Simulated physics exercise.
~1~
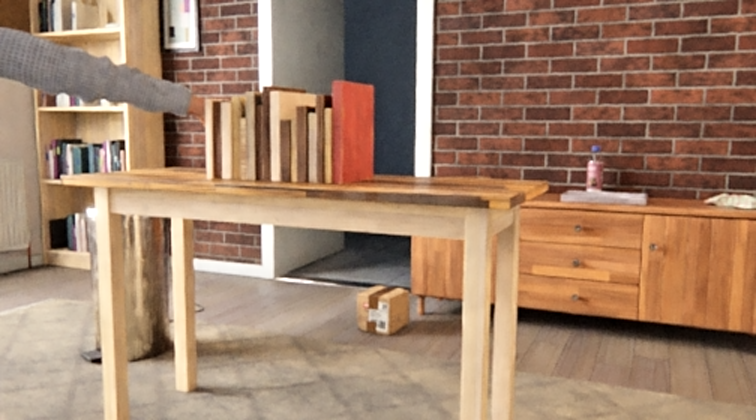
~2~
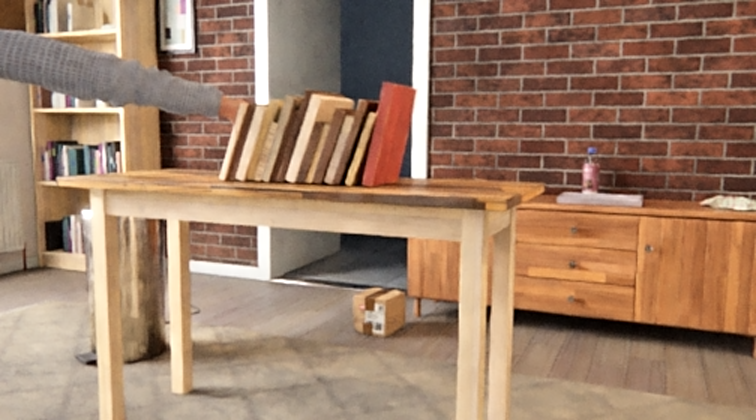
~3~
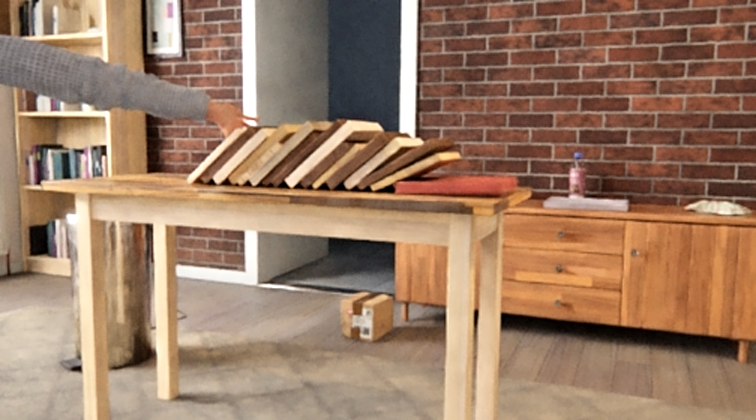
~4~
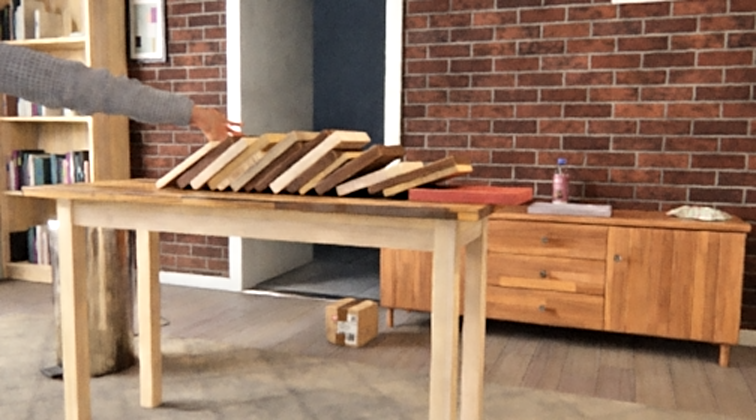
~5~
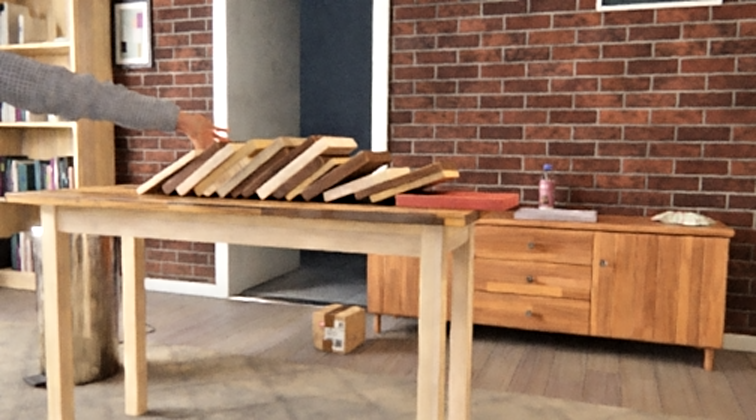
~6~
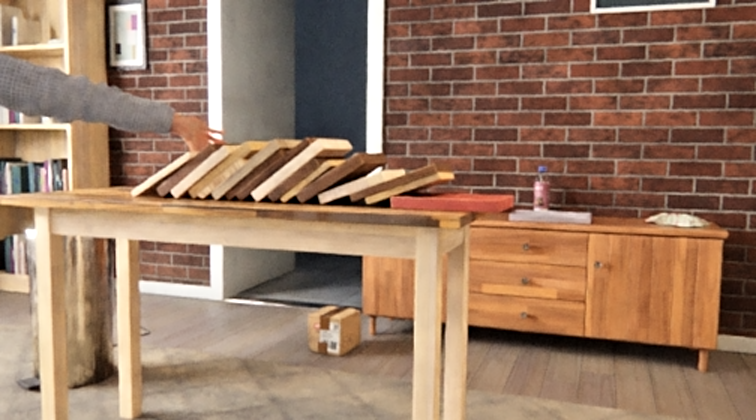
Row of small wooden boards toppling rightward along a table as a hand pushes, the red end board finishing flat on top.
